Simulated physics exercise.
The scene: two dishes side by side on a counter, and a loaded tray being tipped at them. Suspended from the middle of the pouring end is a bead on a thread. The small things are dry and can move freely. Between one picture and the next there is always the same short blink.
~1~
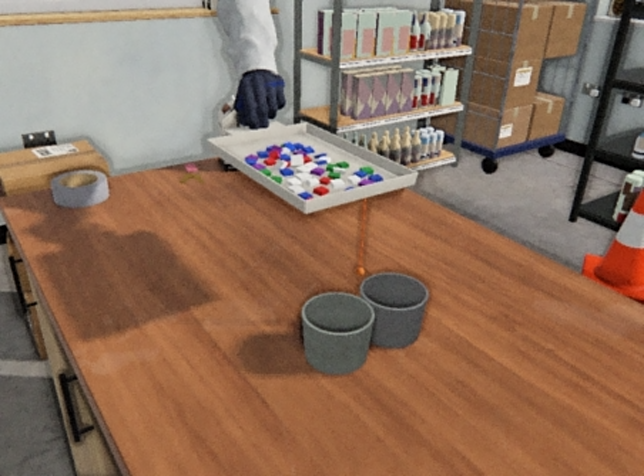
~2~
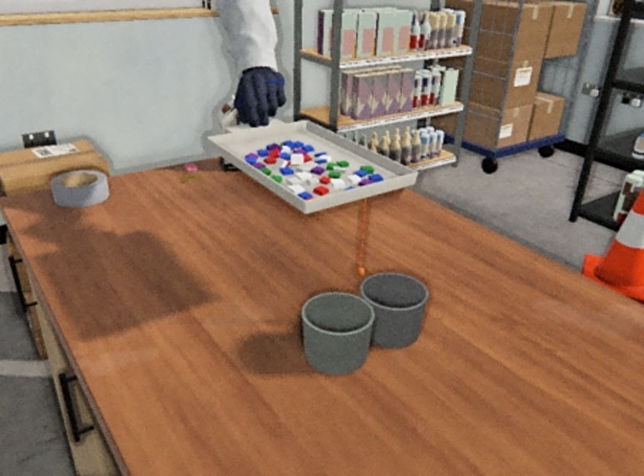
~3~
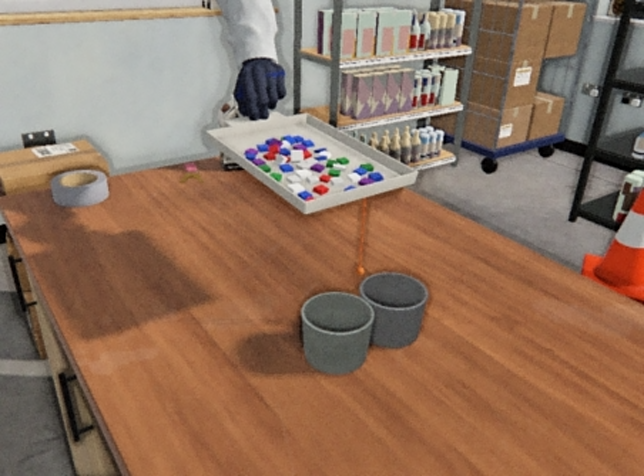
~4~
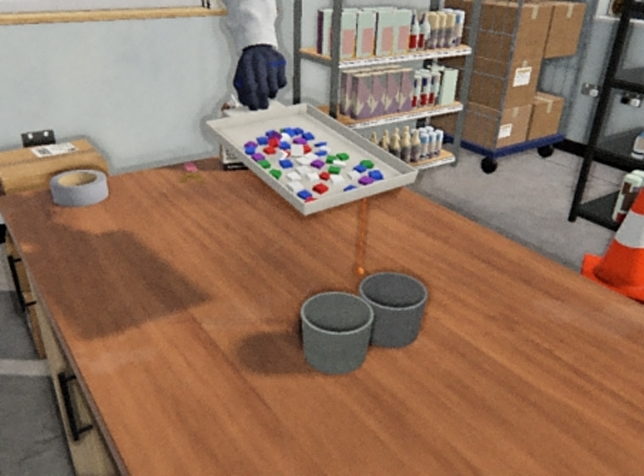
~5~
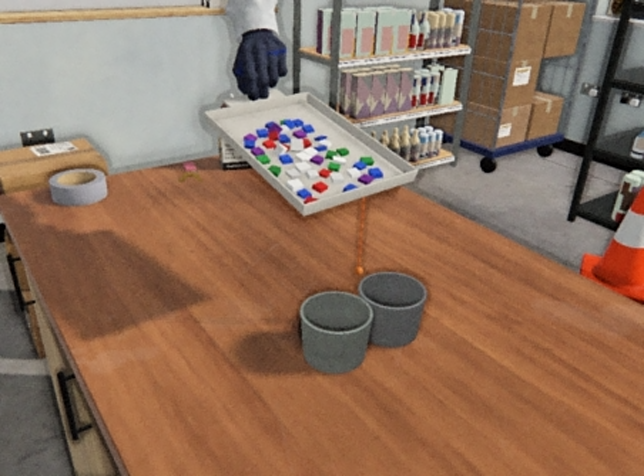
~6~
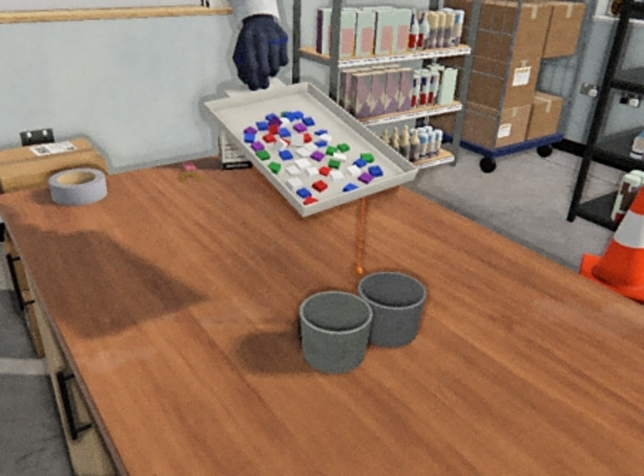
In a storeroom with stocked shelves and boxes, a gloved hand holds a tray of colourful mosaic tiles above a wooden counter with two grey dishes. The hand gradually raises the tray's far side, and the pouring end dips slightly toward its left corner while the tiles stay on the tray.
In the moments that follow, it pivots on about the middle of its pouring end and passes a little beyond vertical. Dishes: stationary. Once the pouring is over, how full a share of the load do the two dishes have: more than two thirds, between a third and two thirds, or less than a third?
They have more than two thirds of it.
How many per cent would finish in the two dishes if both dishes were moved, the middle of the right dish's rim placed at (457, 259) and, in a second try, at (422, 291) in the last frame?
Approximately 0 percent, followed by approximately 50 percent.
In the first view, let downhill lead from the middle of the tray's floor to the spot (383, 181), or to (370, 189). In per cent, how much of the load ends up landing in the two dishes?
I'd expect around 30 in a hundred first and around 50 in a hundred second.
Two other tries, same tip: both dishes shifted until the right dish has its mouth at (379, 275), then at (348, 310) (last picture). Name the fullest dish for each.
The first time round it's the one placed on the left, and the next time it's the one placed on the right.
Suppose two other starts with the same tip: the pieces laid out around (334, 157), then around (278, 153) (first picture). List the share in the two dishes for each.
Close to 80 and close to 80 per cent.
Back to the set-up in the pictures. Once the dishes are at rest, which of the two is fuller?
It's the one on the left.
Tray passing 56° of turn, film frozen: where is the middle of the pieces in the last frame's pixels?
Somewhere around pixel (328, 165) in the last picture.
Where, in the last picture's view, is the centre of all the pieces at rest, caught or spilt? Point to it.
Roughly at (339, 344), give or take.
Soon after the last picture, tray tipped steeply; all on the tray.
A little later, tray tipped right over; nearly all on the tray; a stray few in the left dish; a stray few in the right dish.
Later still, tray tipped past a quarter turn; about two thirds in the left dish; about a quarter in the right dish; a small part outside both.
At rest, tray tipped past a quarter turn; about two thirds in the left dish; about a quarter in the right dish; a small part outside both.
